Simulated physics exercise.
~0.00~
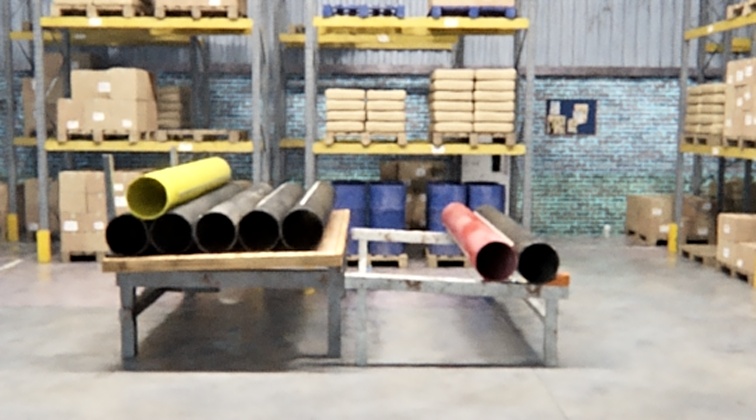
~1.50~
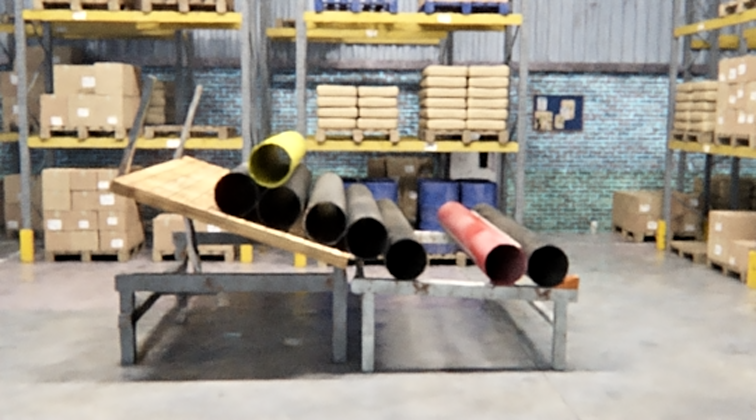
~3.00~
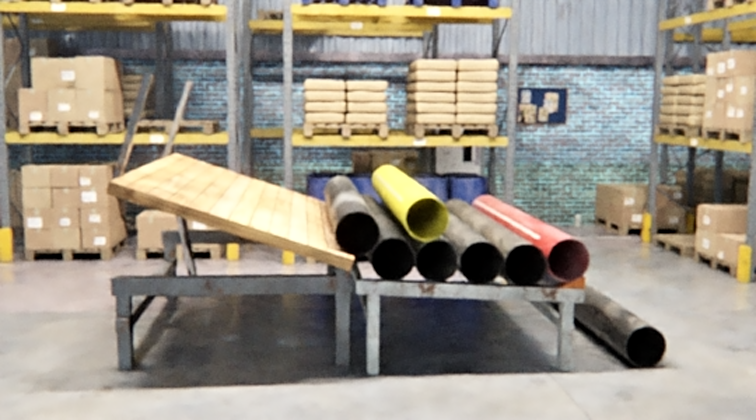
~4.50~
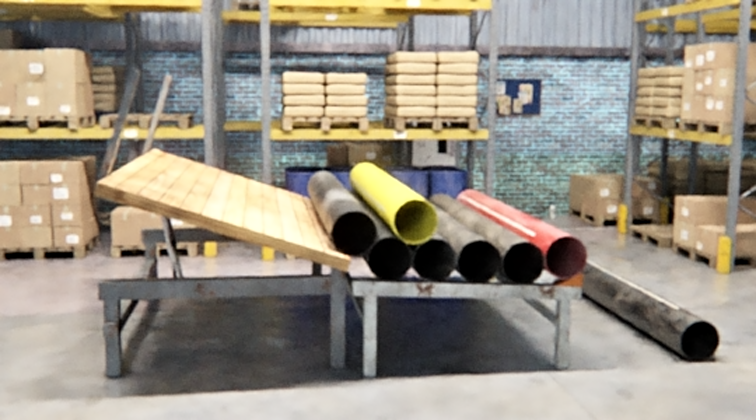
Wooden deck tilting right, rolling pipes onto a rack, one dark pipe dropping off the end, yellow resting atop others, red at the end.
